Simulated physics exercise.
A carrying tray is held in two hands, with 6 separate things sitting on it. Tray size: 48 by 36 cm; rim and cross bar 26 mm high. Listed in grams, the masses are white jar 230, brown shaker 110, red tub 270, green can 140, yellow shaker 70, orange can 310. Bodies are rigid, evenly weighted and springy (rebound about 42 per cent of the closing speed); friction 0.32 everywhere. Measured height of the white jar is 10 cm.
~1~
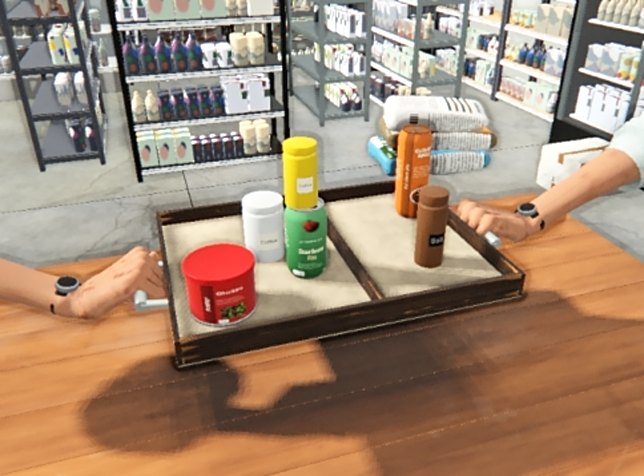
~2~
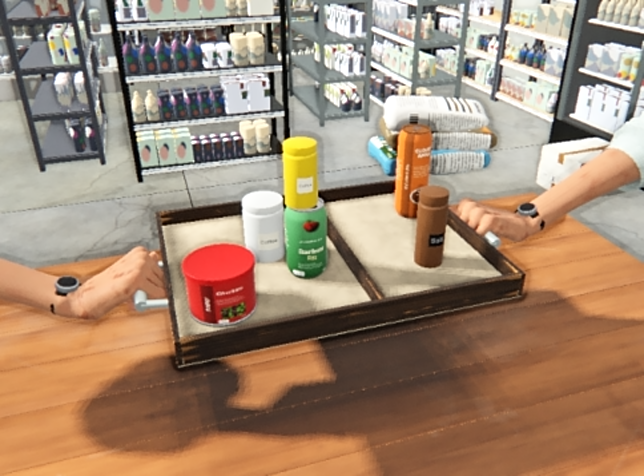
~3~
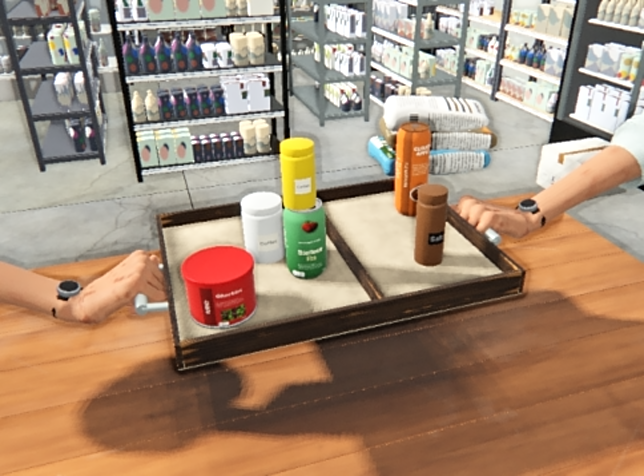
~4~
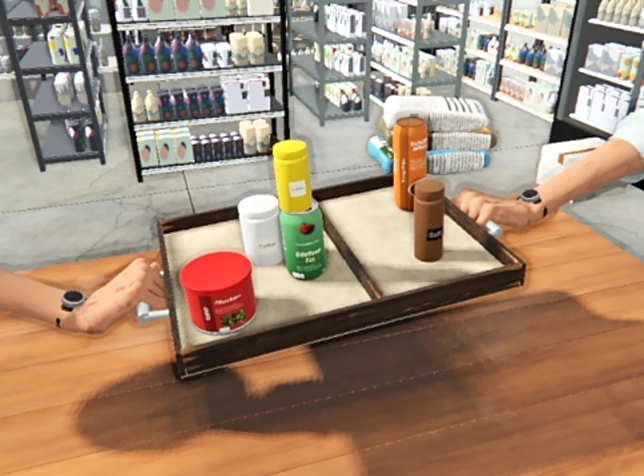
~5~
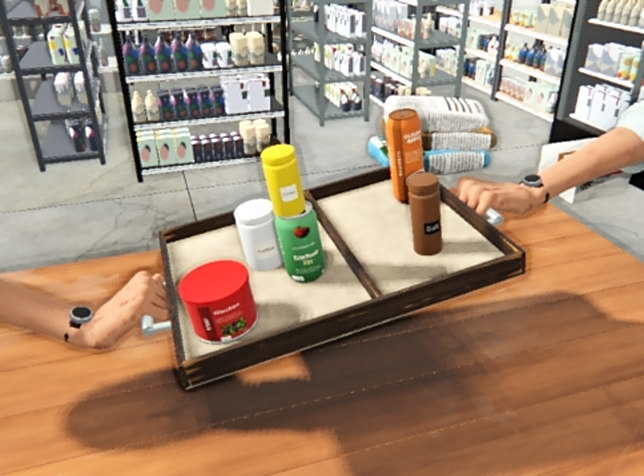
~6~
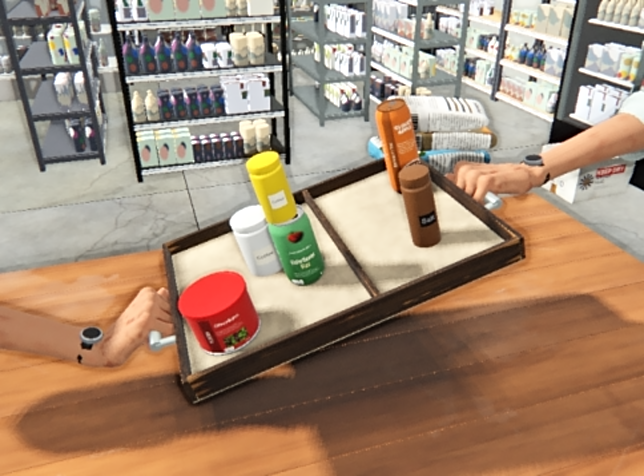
Two hands with dark watches grip the ends of a dark-rimmed tray above a wooden surface, seen from slightly above in a shop with stocked shelves behind. A red tub, a white jar and a yellow shaker atop a green can sit left of the cross bar, orange and brown containers right. The tray stays level at first, then tilts steadily left edge down, its items leaning with it.
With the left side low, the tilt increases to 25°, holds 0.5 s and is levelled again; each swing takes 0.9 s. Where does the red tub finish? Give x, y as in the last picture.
It finishes at about (209, 289).
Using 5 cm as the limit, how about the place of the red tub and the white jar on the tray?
Red tub: Remains in place. White jar: Is displaced.
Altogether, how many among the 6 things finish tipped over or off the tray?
The answer: 4.
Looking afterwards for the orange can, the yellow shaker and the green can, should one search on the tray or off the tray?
Outcome: The orange can remains on its support; the yellow shaker departs its support; the green can remains on its support.
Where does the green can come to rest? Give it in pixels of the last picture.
In the last picture it sits around (208, 259).
Then, 0.40 s after the last picture, tray at 25°, left edge down; red tub slid 2 cm near (216, 335); yellow shaker tipped 49° from how it sat; green can tipped 52° from how it sat.
Then, 0.60 s after the last picture, tray at 25°, left edge down; yellow shaker now off the tray; red tub slid 2 cm near (216, 336); green can on its side.
Then, 0.80 s after the last picture, tray at 25°, left edge down; red tub slid 2 cm near (216, 336); brown shaker on its side; orange can on its side.
Then, 1.30 s after the last picture, tray at 15°, left edge down; red tub slid 2 cm near (211, 319); brown shaker on its side; orange can on its side.
At rest, off the tray, yellow shaker; tipped over on the tray, brown shaker, green can and orange can; not toppled but over 5 cm from the start, white jar; red tub in place, give or take 5 cm. Seen from the same camera at the end, red tub near (209, 289).
